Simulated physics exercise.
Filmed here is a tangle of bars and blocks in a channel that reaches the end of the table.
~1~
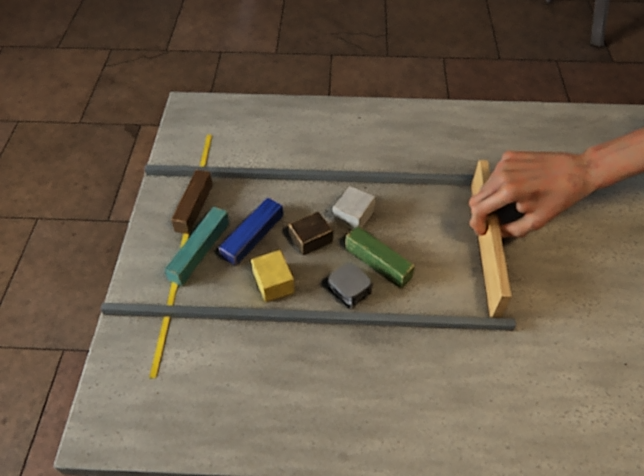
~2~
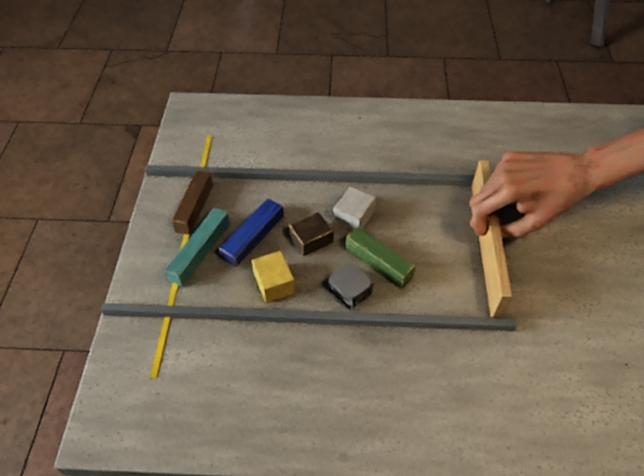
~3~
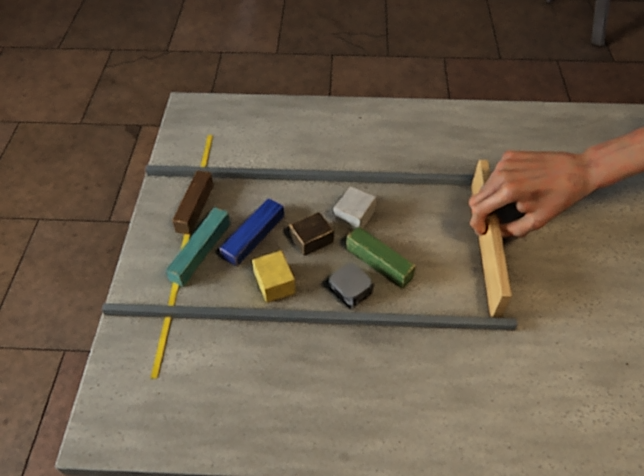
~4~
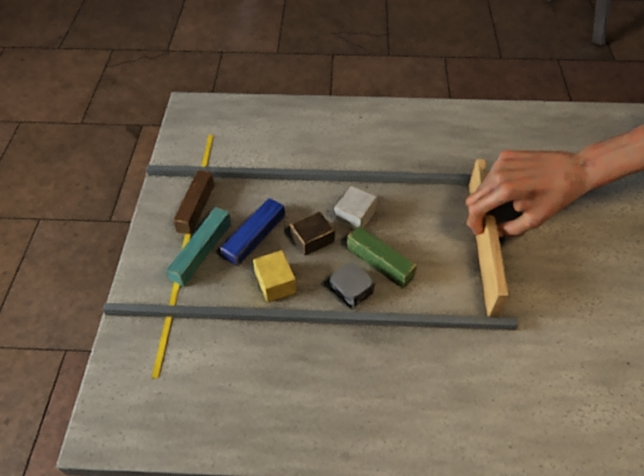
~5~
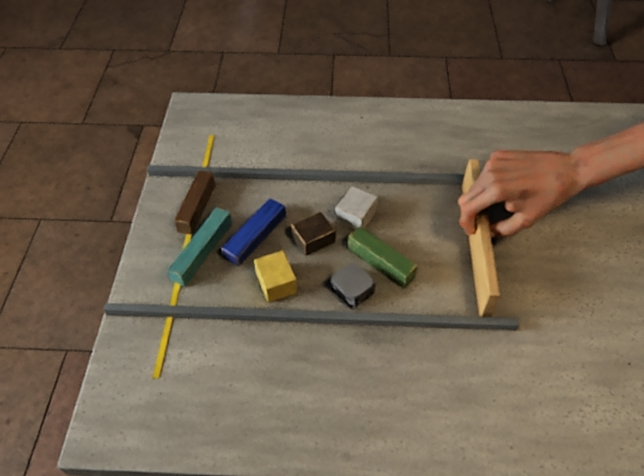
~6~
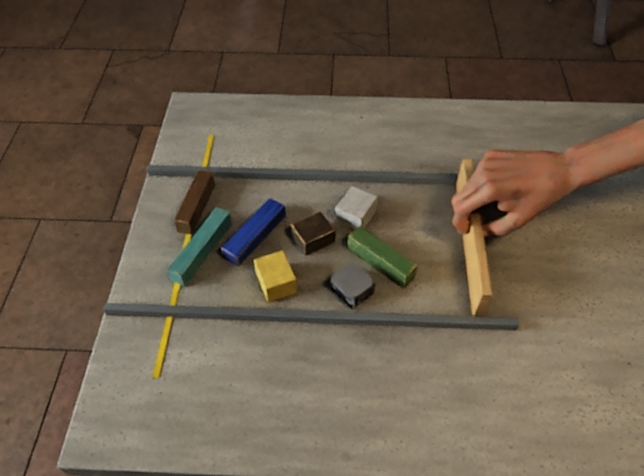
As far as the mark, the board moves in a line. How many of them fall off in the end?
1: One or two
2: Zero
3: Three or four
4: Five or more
One or two (1).
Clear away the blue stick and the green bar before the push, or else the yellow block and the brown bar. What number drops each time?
The counts: 0 and 1.
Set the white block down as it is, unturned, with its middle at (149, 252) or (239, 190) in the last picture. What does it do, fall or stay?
The white block: Plunges, then stays put.
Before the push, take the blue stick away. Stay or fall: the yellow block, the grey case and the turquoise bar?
Yellow block: Is still there; grey case: Is still there; turquoise bar: Is gone.
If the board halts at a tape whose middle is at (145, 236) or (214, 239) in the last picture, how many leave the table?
The counts would come to 5 and 0.
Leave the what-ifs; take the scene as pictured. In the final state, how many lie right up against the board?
It ends up touching 3.
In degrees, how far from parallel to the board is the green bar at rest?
It measures close to 0 degrees.
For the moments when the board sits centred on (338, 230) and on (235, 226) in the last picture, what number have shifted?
The first number is 4, the next one 8.
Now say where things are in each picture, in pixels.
Brown bar (193, 201); turquoise bar (199, 245); blue stick (252, 231); board (489, 235); tape (185, 238), in the first picture.
Turquoise bar (199, 246); white block (354, 210), in the second picture.
Blue stick (253, 231); black block (312, 234), in the third picture.
Brown bar (195, 201); yellow block (275, 276), in the fourth picture.
Turquoise bar (201, 245); green bar (382, 257), in the fifth picture.
Brown bar (195, 201); turquoise bar (201, 245); blue stick (255, 231); board (472, 234); tape (188, 238), in the sixth picture.
Soon after, none off yet; brown bar at rest near (195, 201); turquoise bar at rest near (201, 245); blue stick at rest near (255, 231).
Then, none off yet; brown bar moving near (191, 201); turquoise bar moved a little near (189, 245); blue stick moved a little near (214, 230).
At rest, the number that fall off is one or two; fallen, turquoise bar.
